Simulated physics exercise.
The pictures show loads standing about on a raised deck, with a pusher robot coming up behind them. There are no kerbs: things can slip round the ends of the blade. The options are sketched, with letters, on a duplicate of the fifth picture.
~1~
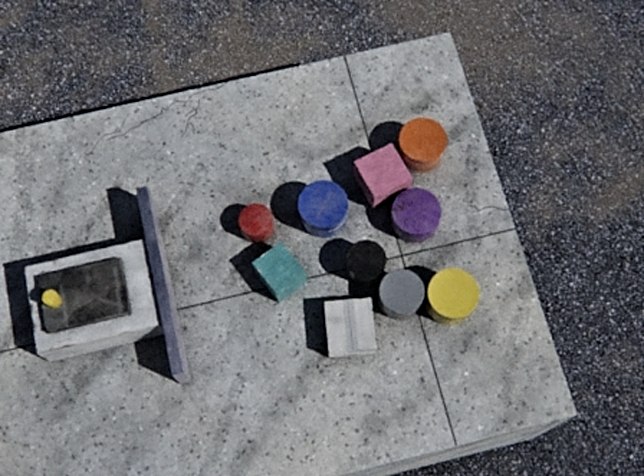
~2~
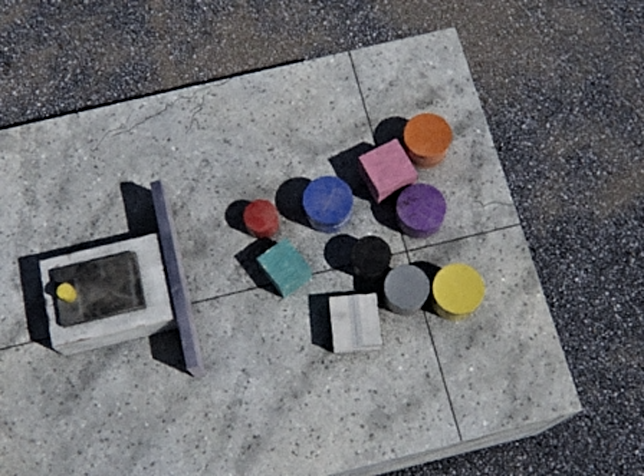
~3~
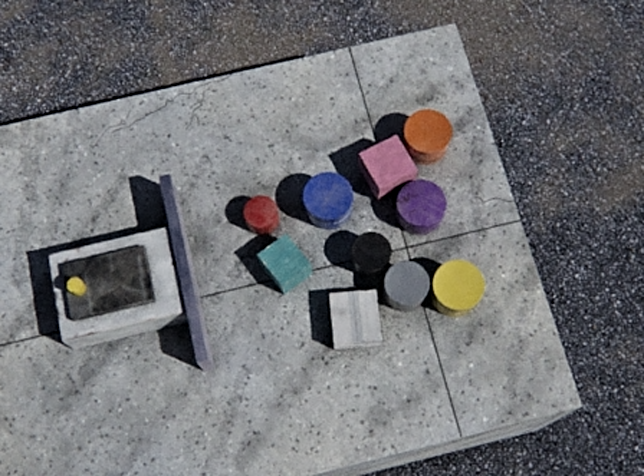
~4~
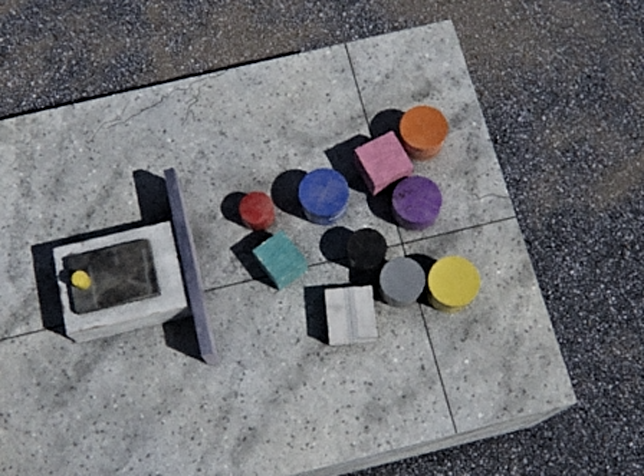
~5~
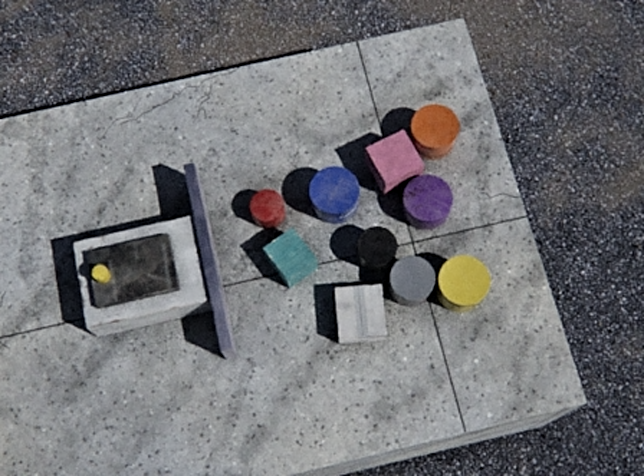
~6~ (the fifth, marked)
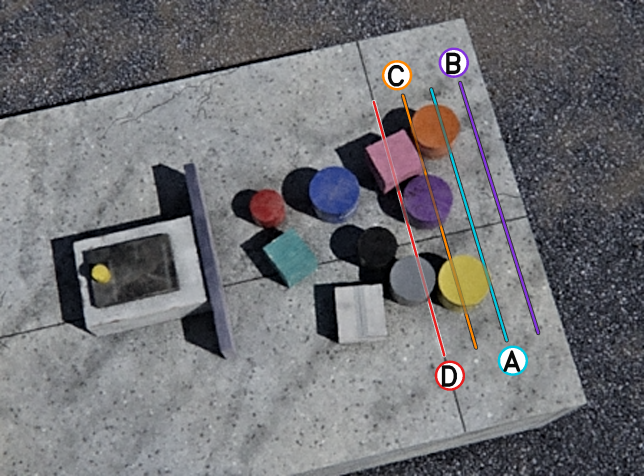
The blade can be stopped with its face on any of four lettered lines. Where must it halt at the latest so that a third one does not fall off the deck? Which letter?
C.
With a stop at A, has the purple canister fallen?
Yes.
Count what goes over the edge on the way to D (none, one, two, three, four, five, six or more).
The count is none.
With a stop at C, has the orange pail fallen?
By then, no.
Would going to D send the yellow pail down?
No.
On the marked copy, A at (467, 209); B at (497, 202); C at (438, 216); D at (407, 223).
With C. Early on, robot (225, 249); red canister (306, 200); blue pail (347, 194).
Further on, robot (310, 230); yellow pail (513, 289); purple canister (481, 204).
At the end, robot (372, 216); purple canister over the edge; yellow pail over the edge; two fallen.
As for the rest, A drops five; B drops five; D is within the limit but short.
